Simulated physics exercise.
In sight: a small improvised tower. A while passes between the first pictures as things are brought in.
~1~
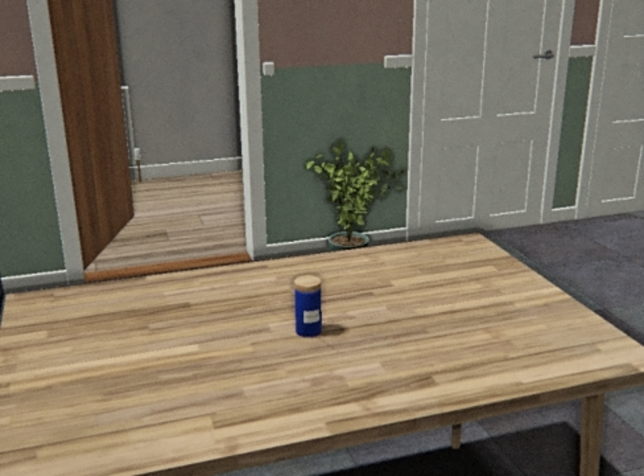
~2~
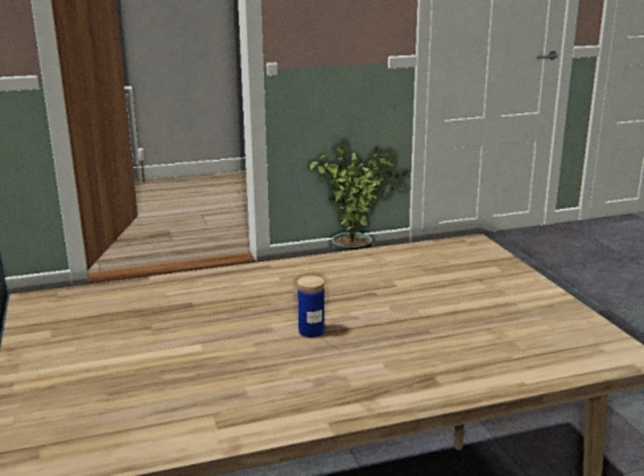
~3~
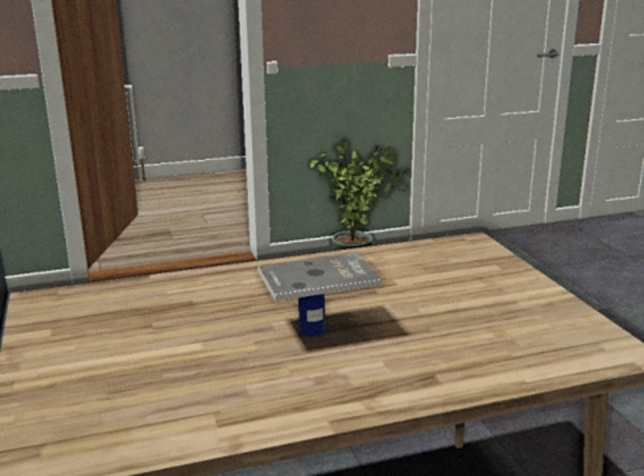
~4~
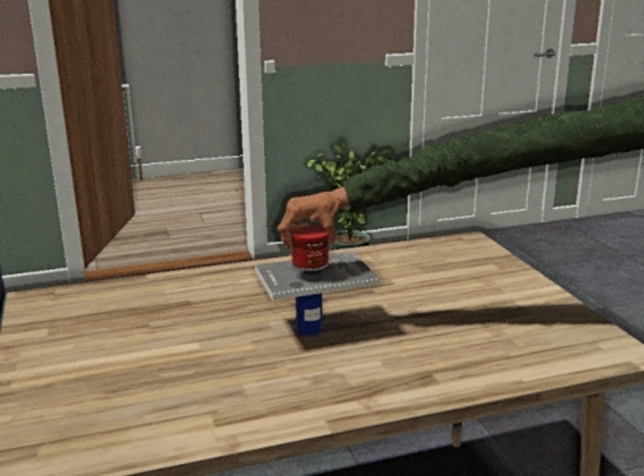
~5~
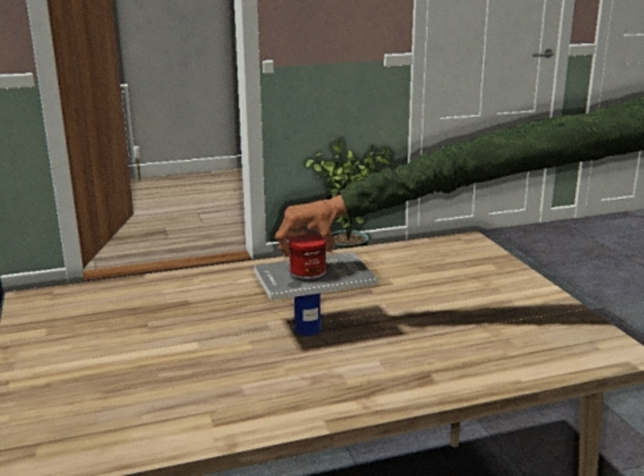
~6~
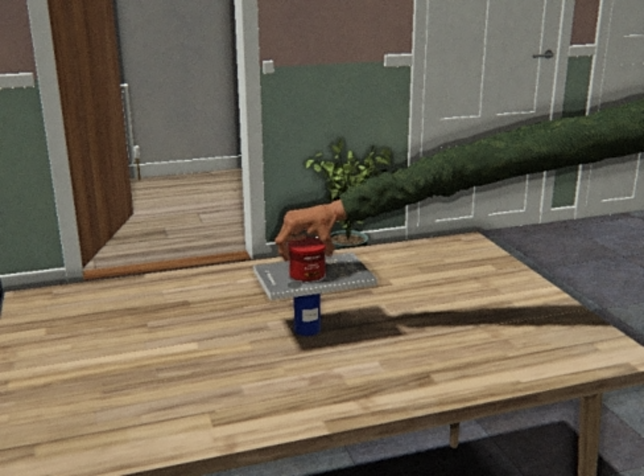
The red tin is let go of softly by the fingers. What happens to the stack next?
Most likely it remains standing.
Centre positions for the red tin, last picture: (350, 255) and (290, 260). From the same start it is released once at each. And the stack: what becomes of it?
Well, the first time the stack comes down, and the second time it stays put.
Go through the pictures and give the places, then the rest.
In the first picture, the last thing is not in view yet; blue jar (308, 306).
In the second picture, the last thing is not in view yet; blue jar (311, 307).
In the third picture, the last thing is not in view yet; blue jar (312, 305).
In the fourth picture, still above its spot; red tin (310, 248); blue jar (309, 305).
In the fifth picture, still above its spot; red tin (308, 255); blue jar (307, 305).
In the sixth picture, set down, still held; red tin (307, 260); blue jar (307, 305).
Then, 0.80 s after the last picture, nothing has stirred.
Then, 1.70 s after the last picture, red tin resting near (307, 260).
At rest, all 3 in place. Seen from the same camera at the end, red tin near (308, 260). The stack stays up.
